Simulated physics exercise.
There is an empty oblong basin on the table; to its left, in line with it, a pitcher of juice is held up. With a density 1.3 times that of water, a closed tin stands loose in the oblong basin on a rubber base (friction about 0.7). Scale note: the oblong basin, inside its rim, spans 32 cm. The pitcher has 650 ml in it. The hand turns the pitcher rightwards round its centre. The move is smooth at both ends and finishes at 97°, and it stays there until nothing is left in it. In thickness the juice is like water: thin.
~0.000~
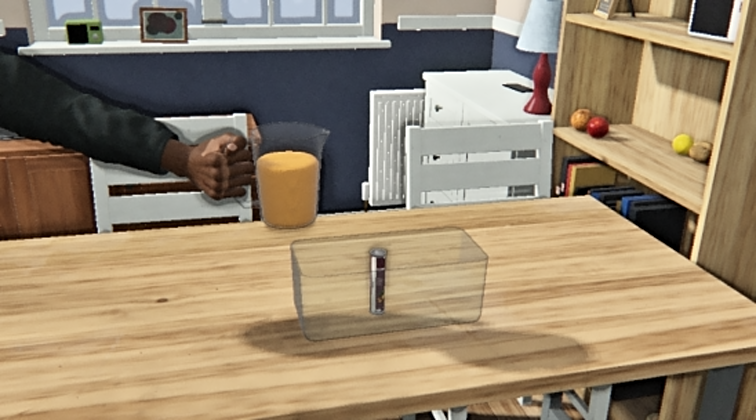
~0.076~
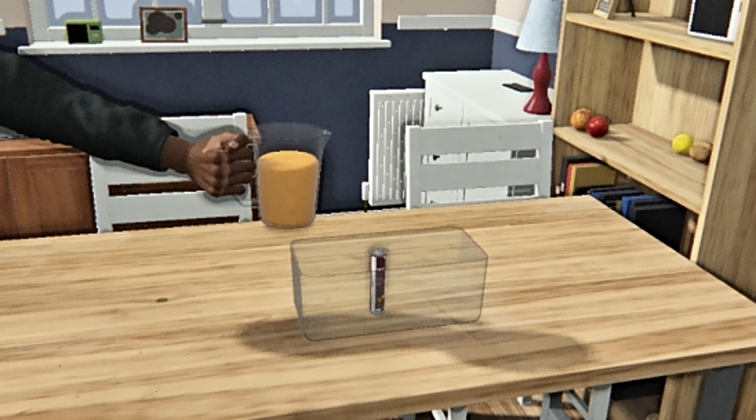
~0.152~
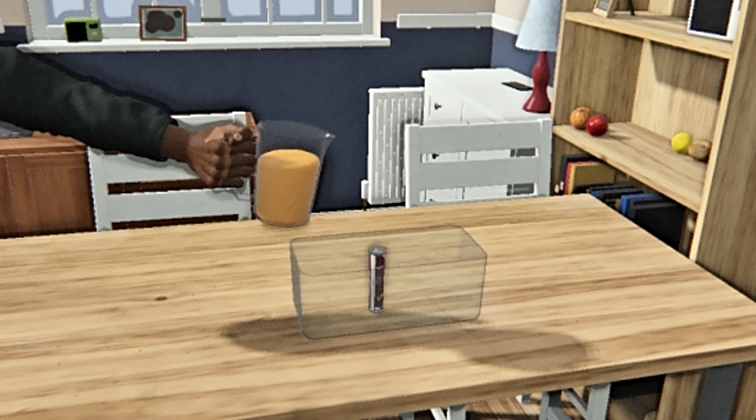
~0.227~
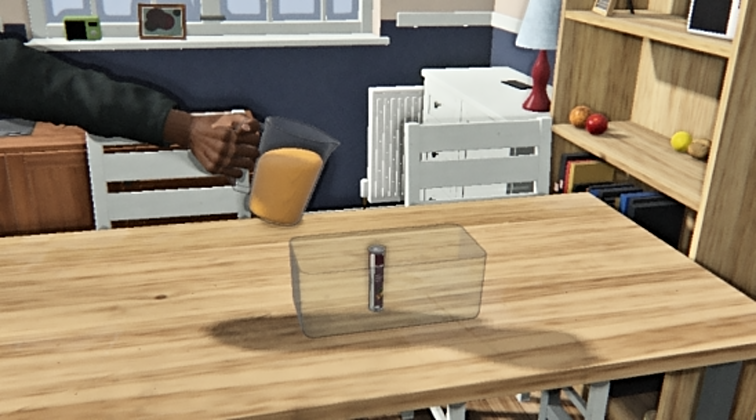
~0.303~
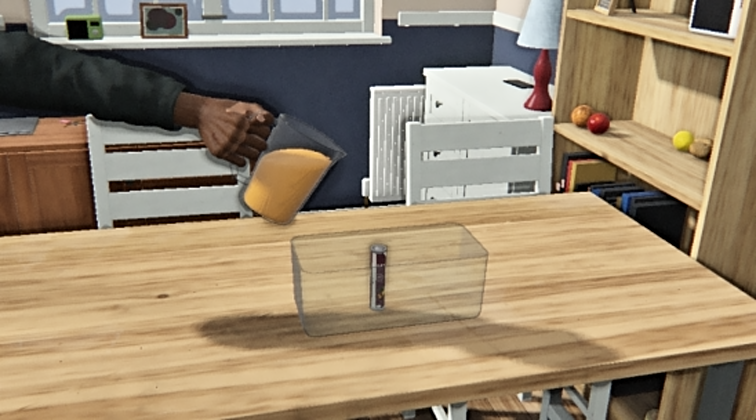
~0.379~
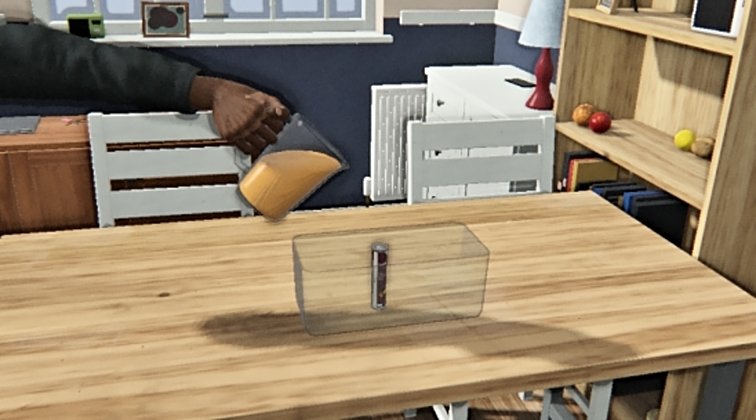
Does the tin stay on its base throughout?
It will be floored.
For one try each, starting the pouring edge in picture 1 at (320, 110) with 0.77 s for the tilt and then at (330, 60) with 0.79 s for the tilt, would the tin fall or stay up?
First it tips over; then it stays on its base.
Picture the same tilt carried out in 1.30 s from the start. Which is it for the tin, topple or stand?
Then the tin tumbles.
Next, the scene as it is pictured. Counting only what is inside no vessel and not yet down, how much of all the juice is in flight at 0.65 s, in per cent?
Some 20 per cent, I reckon.
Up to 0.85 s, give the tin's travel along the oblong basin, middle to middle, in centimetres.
Its middle sits about 1 cm from the start.
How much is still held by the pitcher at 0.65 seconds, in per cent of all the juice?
Near 72 in a hundred.
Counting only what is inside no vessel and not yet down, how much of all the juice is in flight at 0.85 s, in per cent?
Roughly 20 %.
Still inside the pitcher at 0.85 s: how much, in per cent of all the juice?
Near 28 in a hundred.
Then, 0.65 s in, the tilt is 90° and 72 per cent is still to pour; the tin stands where it began.
Then, 0.85 s in, the tilt is 97° and 29 per cent is still to pour; the tin leans 7°.
Then, 1.06 s in, the tilt is 97° and 9 per cent is still to pour; the tin lies on its side.
Then, 1.29 s in, the tilt is 97° and 2 per cent is still to pour; the tin lies on its side.
Finally, the tin lies on its side.
